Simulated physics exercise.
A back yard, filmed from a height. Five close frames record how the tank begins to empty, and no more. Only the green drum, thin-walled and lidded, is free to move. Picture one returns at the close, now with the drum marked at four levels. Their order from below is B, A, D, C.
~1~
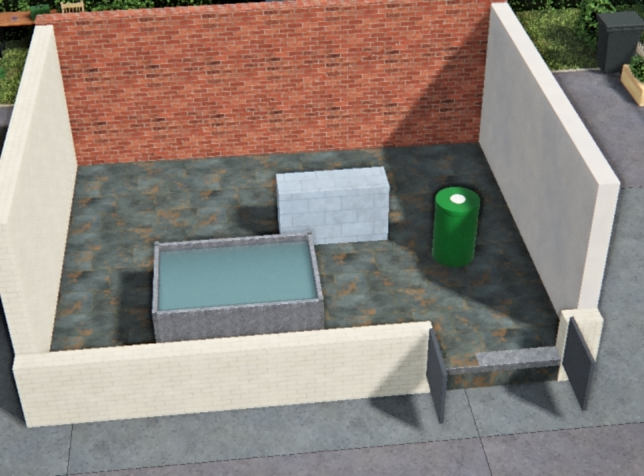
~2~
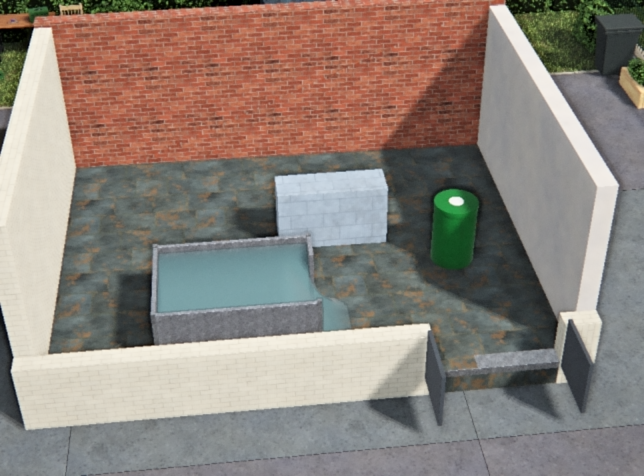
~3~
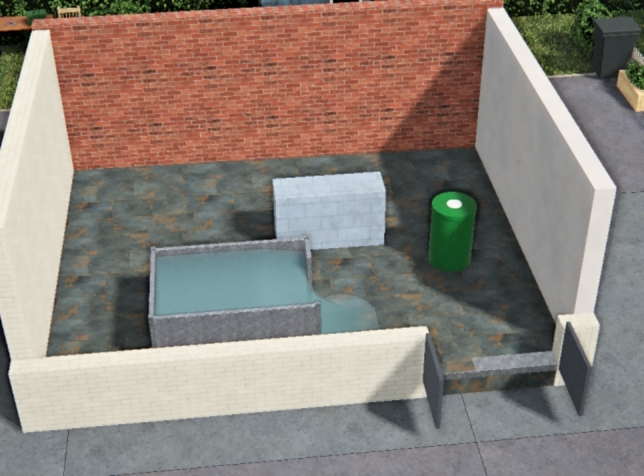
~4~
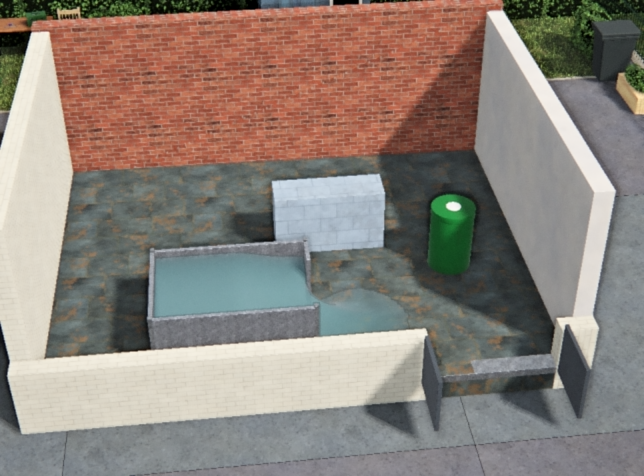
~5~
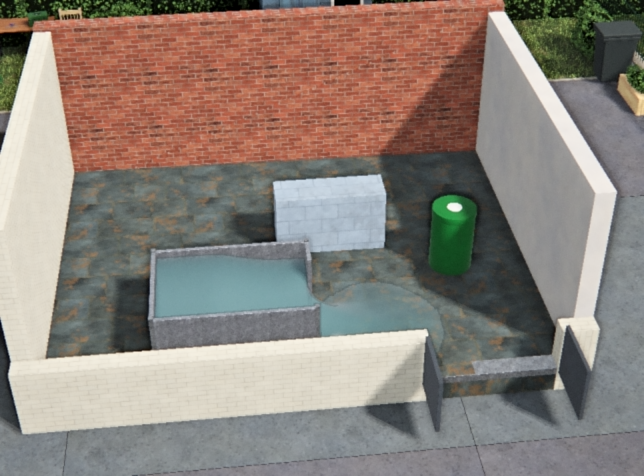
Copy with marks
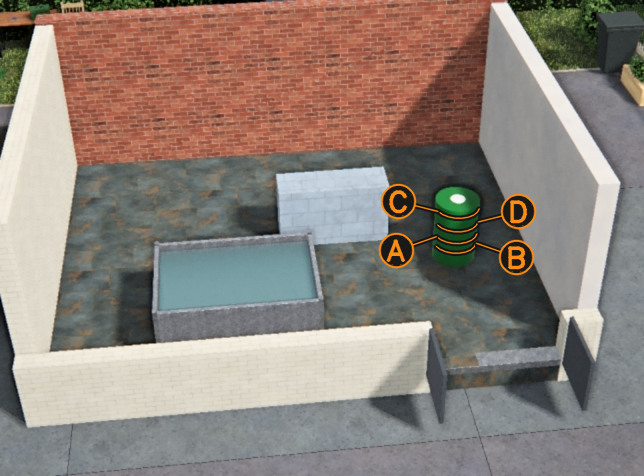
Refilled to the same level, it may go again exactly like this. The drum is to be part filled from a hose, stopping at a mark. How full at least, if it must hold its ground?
Mark B.
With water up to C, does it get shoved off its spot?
No, that is safe.
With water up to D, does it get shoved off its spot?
No.
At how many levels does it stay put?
All of them.
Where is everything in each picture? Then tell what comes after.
Lid of the green drum at (457, 199); tank full, its middle at (236, 276); open gate at (496, 319).
Water covers 1 % of the ground and is seen nearest the drum at (336, 301).
Water covers 3 % of the ground and is seen nearest the drum at (357, 298).
Water covers 5 % of the ground and is seen nearest the drum at (380, 296).
Lid of the green drum at (454, 208); water covers 8 % of the ground and is seen nearest the drum at (404, 292).
On the marked copy, A at (459, 243); B at (459, 253); C at (462, 218); D at (460, 231); from the bottom up B, A, D, C.
If A is chosen, it does not move.
If B is chosen, it does not move.
If C is chosen, it does not move.
If D is chosen, it does not move.
